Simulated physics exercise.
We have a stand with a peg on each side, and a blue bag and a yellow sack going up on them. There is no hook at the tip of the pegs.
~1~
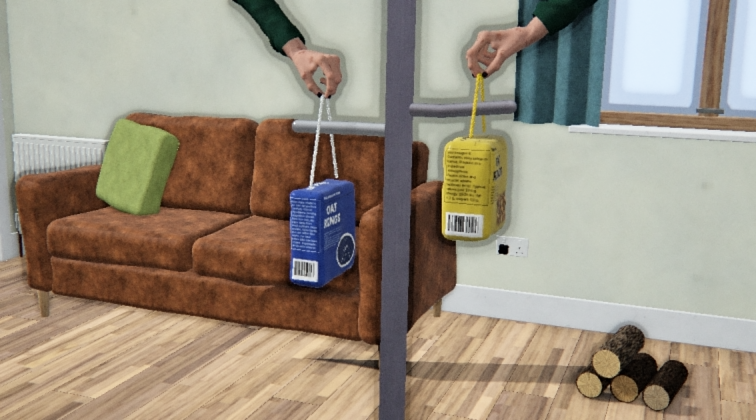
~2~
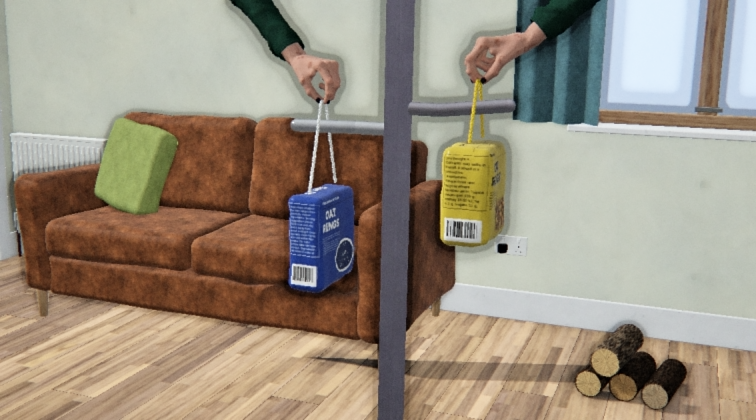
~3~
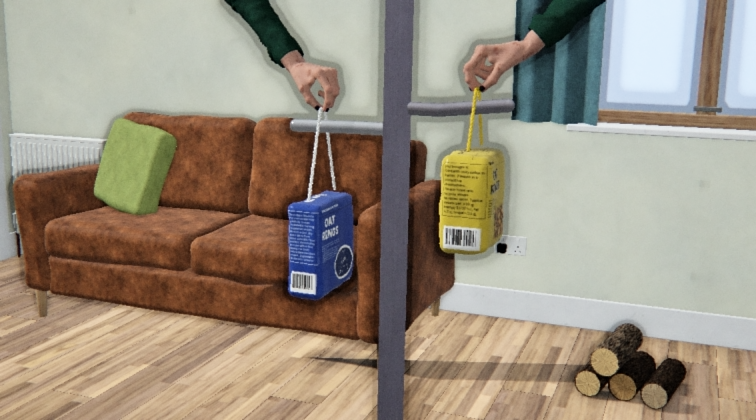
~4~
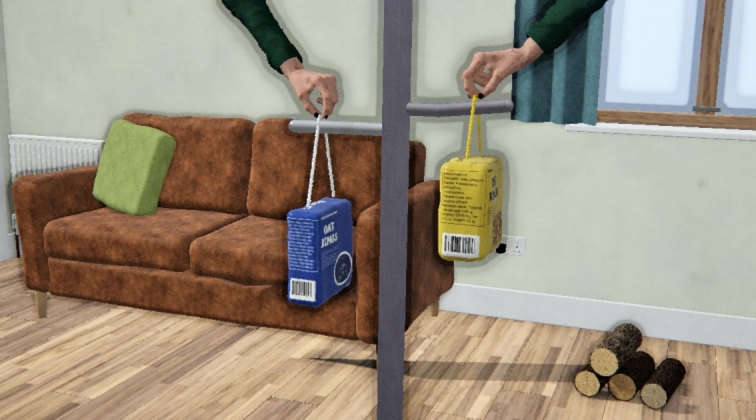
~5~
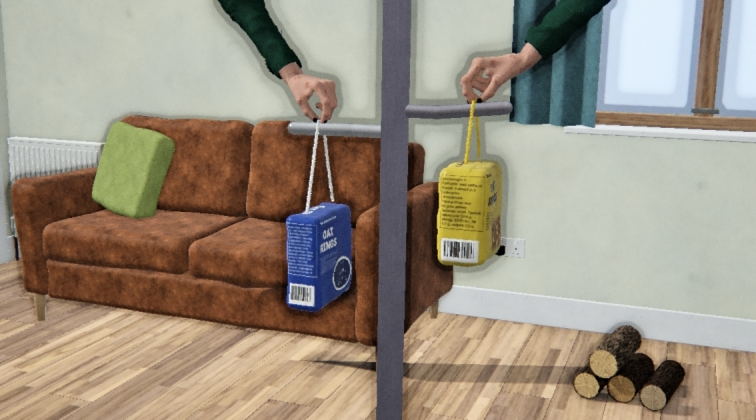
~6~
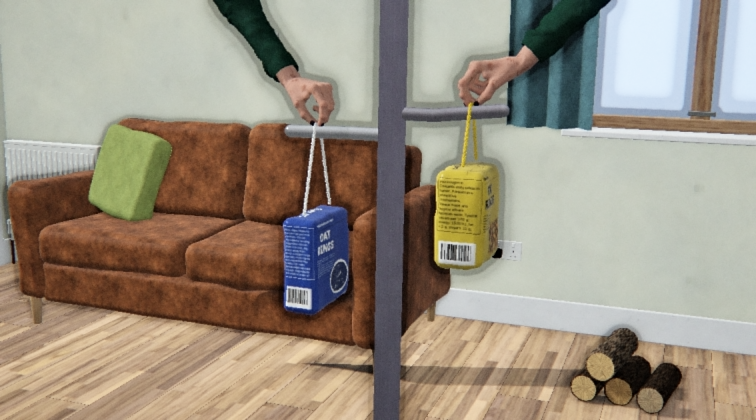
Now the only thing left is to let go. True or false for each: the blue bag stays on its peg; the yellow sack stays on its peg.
Blue bag staying put: True; yellow sack staying put: True.
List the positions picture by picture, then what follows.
The first frame shows blue bag (324, 231); yellow sack (476, 187); left peg tip (298, 126); right peg tip (510, 107).
The second frame shows blue bag (323, 236); yellow sack (474, 192).
The third frame shows blue bag (322, 244); yellow sack (473, 200).
The fourth frame shows blue bag (321, 250); yellow sack (472, 207).
The fifth frame shows blue bag (320, 255); yellow sack (471, 212).
The sixth frame shows blue bag (317, 258); yellow sack (468, 215); left peg tip (291, 131), about level; right peg tip (503, 111), about level.
Then, 0.34 s past the final frame, blue bag on its peg near (317, 259); yellow sack on its peg near (467, 216).
When it is over, blue bag on its peg near (316, 259); yellow sack on its peg near (466, 217). The blue bag holds on and the yellow sack remains on its peg.
